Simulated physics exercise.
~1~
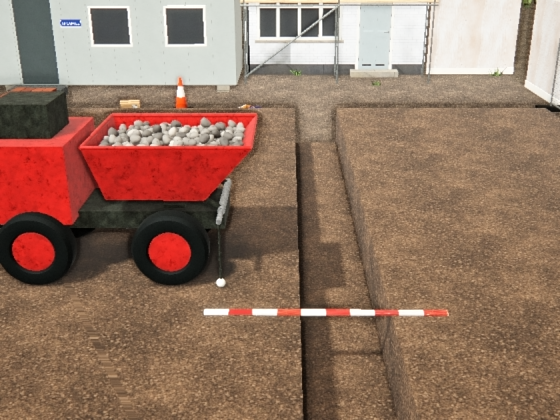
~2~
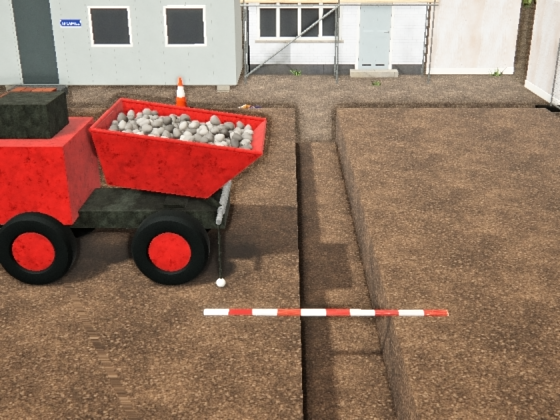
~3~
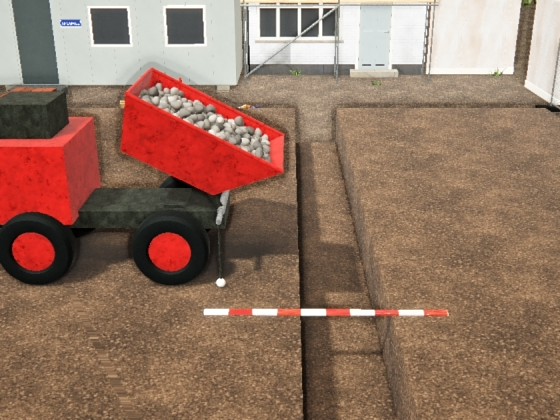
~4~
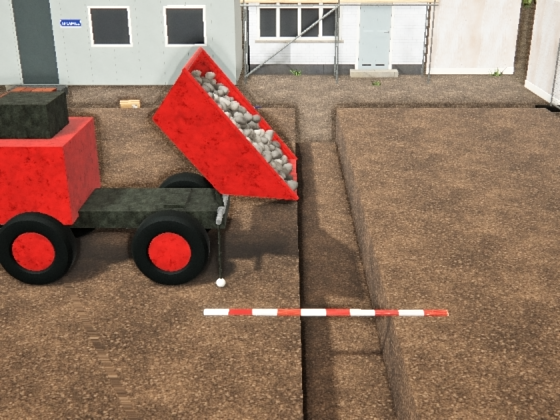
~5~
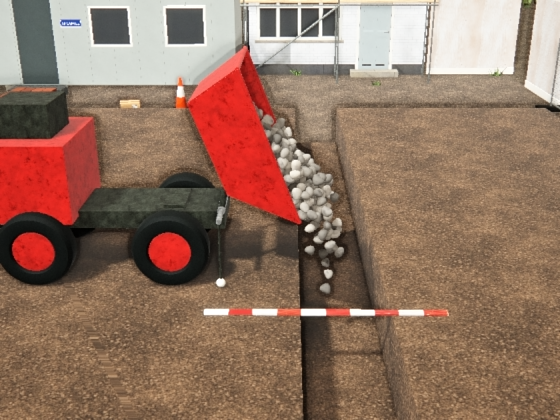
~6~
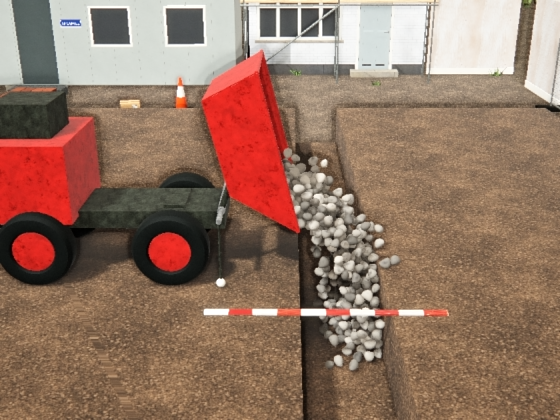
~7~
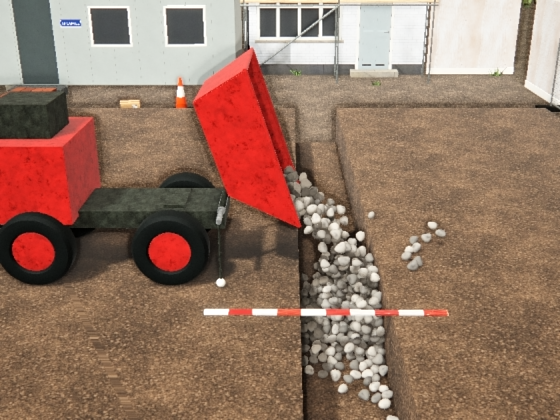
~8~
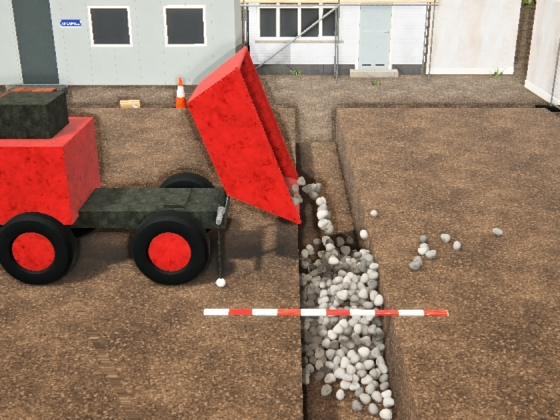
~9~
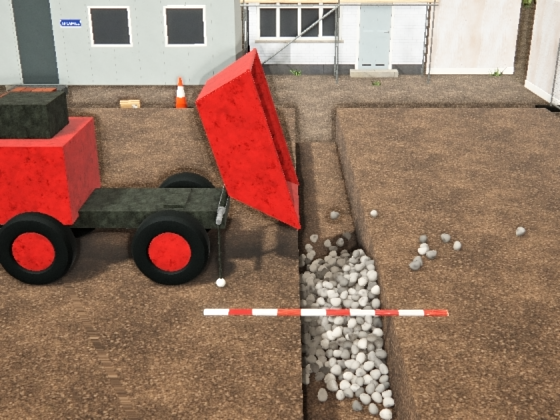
Red dumper tipping its skip and pouring grey cobbles into a trench, the skip rocking until empty, a few stones lying beyond.
